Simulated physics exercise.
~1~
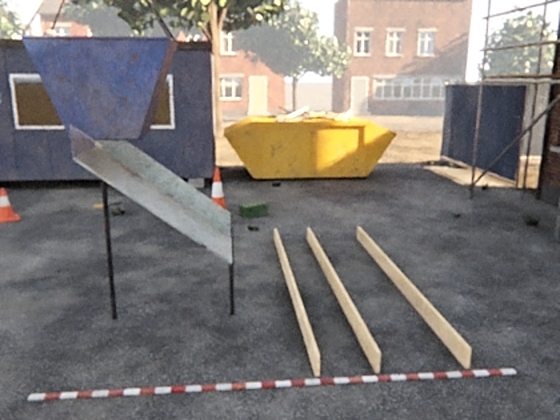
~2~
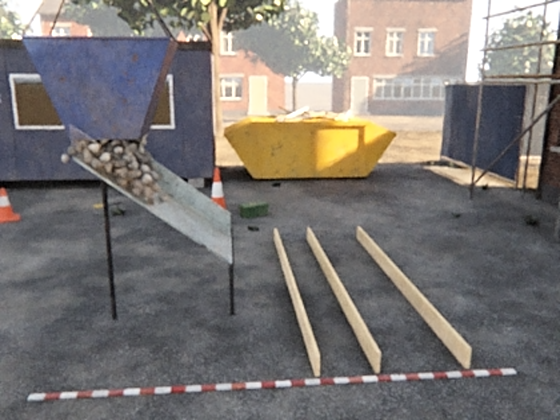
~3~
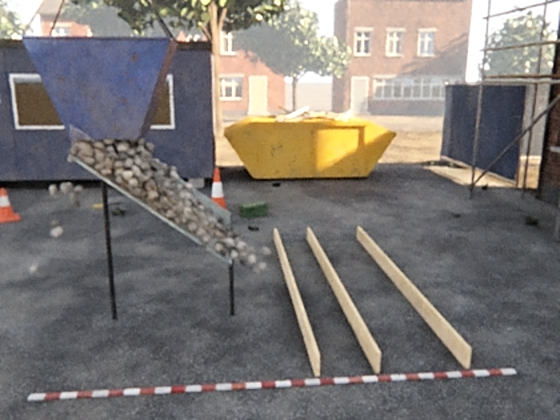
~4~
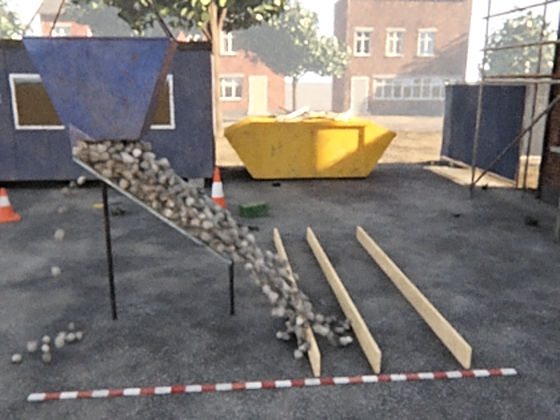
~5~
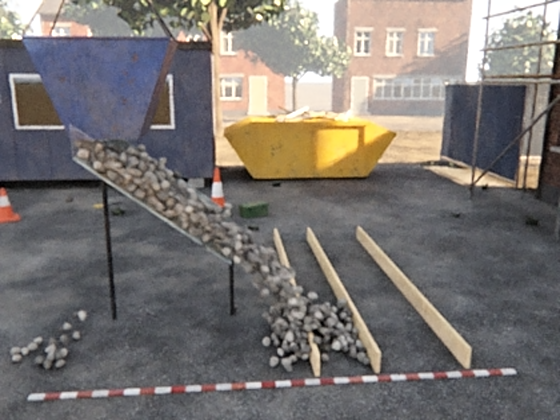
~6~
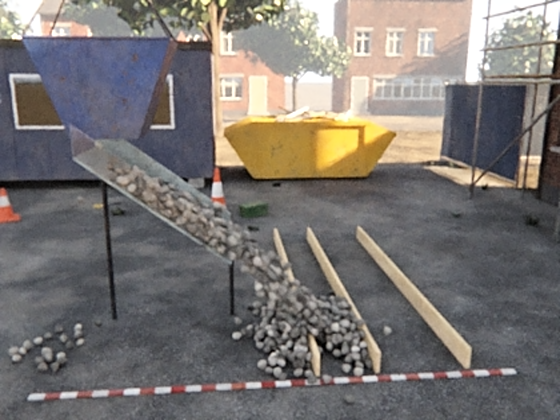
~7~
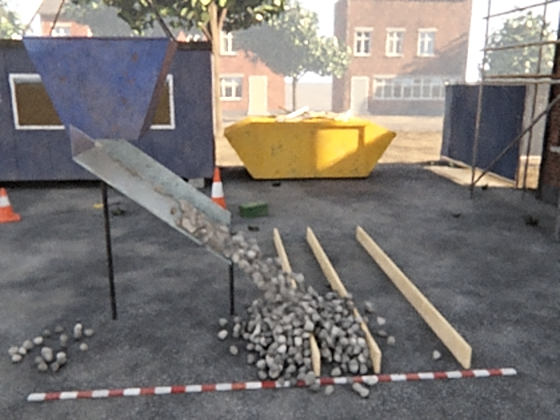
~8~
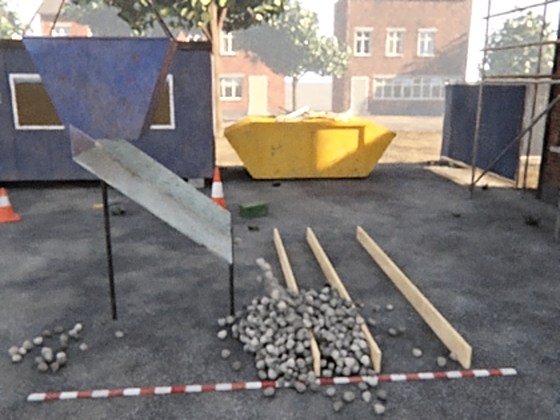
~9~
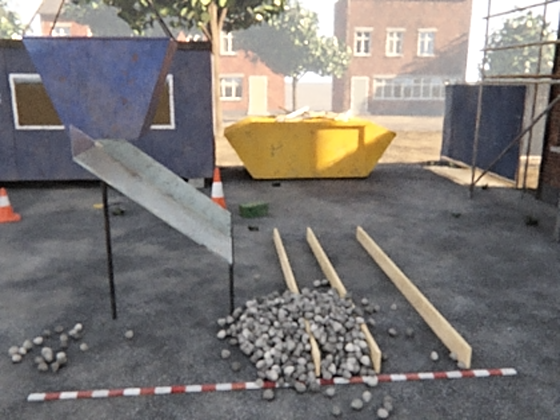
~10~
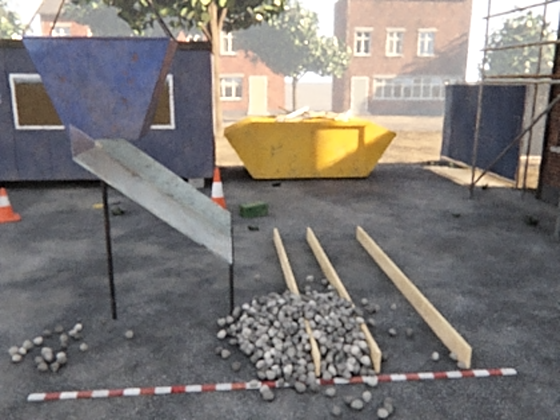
Smooth grey stones pour from a dark blue hopper at the upper left onto a fixed, sloping steel chute in a paved yard, seen from a still, slightly raised view. Three pale planks lie to the right behind a red and white staff, with a yellow skip, orange cones and brick buildings beyond. The stones slide down the steel, while a few spill off its upper end and land at the lower left. The rest drop around the nearest plank, heaping up and spreading over it. The chute empties, and the pile settles, roughly half left of the planks, nearly half in the left bay, with a few stones in the right bay.
